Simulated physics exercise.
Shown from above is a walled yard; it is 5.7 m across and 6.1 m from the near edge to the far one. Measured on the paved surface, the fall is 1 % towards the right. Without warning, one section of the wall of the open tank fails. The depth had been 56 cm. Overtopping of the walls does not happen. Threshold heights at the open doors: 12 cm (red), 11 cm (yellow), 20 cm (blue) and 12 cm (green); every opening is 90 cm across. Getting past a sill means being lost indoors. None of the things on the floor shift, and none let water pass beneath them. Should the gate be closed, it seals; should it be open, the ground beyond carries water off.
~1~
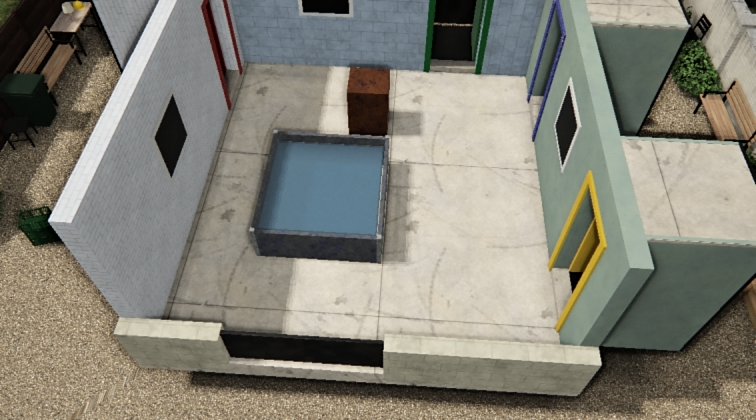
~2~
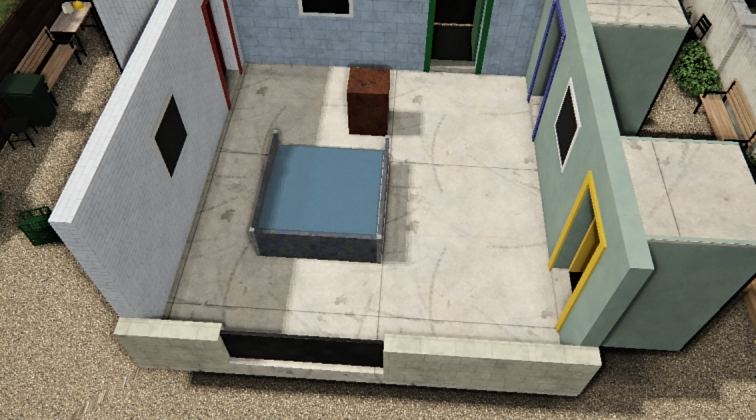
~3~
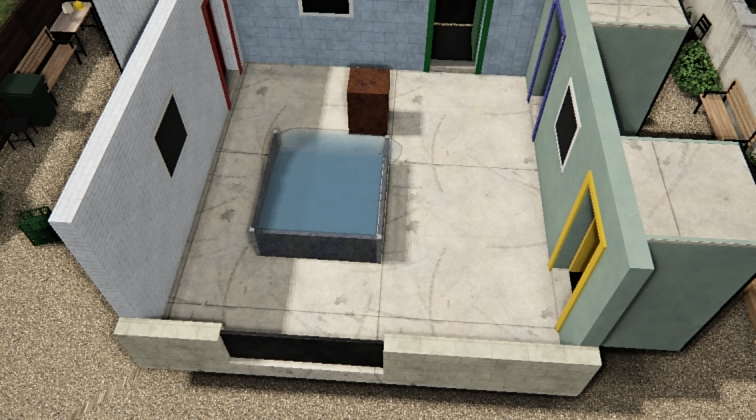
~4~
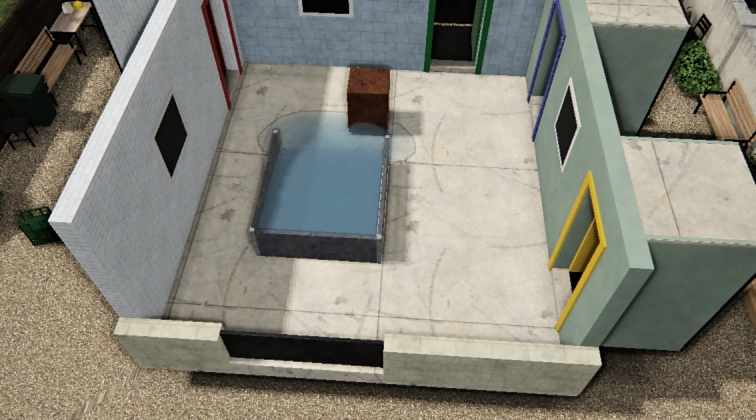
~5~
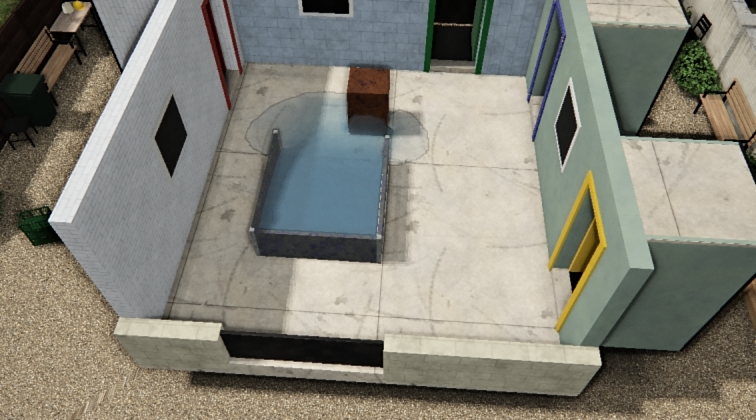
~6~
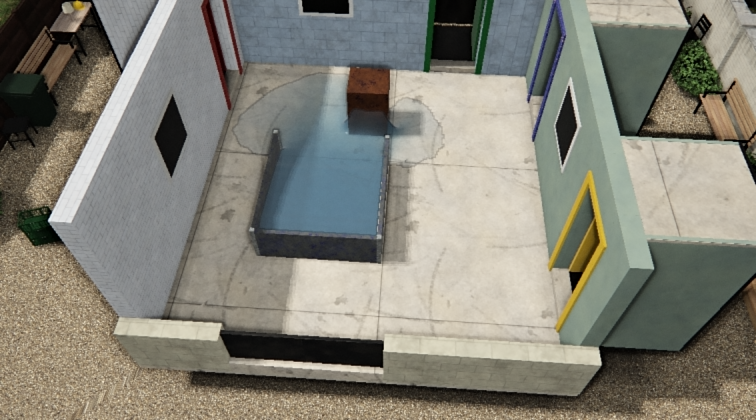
Water pours from the far side of an open tank and spreads around a brown block.
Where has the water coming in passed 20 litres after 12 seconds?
One by one: The red door will overshoot the limit, the yellow door will undershoot the limit, the blue door will undershoot the limit, the green door will undershoot the limit.
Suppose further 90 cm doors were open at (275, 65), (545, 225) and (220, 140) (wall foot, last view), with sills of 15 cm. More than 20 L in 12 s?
Result in order - more than that, not enough, not enough.
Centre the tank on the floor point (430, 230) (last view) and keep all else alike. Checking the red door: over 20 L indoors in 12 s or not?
With that change, the limit at the red door is not exceeded.
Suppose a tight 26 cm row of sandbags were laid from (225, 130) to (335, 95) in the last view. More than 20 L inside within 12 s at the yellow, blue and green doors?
So yellow comes out low enough, blue comes out low enough and green comes out low enough.
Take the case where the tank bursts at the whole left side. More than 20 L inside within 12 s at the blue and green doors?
Checking each door against the limit: Blue does not exceed it, green does not exceed it.
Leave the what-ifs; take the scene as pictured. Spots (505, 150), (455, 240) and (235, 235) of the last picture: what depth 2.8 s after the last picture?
Roughly 5, 0, 0 cm.
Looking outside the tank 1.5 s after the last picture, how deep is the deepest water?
Around 39 centimetres deep.
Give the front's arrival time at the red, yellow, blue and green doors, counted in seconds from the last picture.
The front reaches red at 0.4 s, yellow at 2.8 s, blue at 1.0 s, green at 0.6 s.
Then, 0.7 s after the last picture water covers 30 % of the floor and is deepest (39 cm) near (361, 138); red door 5 cm at the sill, 0 L in, yellow door not reached, blue door not reached, green door 2 cm at the sill, 0 L in.
Then, 1.5 s after the last picture water covers 45 % of the floor and is deepest (39 cm) near (261, 67); red door 23 cm at the sill, 5 L in, yellow door not reached, blue door 14 cm at the sill, 0 L in, green door 9 cm at the sill, 0 L in.
Then, 2.8 s after the last picture water covers 50 % of the floor and is deepest (22 cm) near (525, 94); red door 20 cm at the sill, 71 L in, yellow door 1 cm at the sill, 0 L in, blue door 20 cm at the sill, 0 L in, green door 4 cm at the sill, 0 L in.
Then, 6.3 s after the last picture water covers 90 % of the floor and is deepest (14 cm) near (528, 119); red door 5 cm at the sill, 87 L in, yellow door 5 cm at the sill, 0 L in, blue door 14 cm at the sill, 1 L in, green door 10 cm at the sill, 2 L in.
Then, 11.3 s after the last picture water covers 95 % of the floor and is deepest (12 cm) near (546, 258); red door 2 cm at the sill, 87 L in, yellow door 12 cm at the sill, 1 L in, blue door 7 cm at the sill, 1 L in, green door 6 cm at the sill, 2 L in.
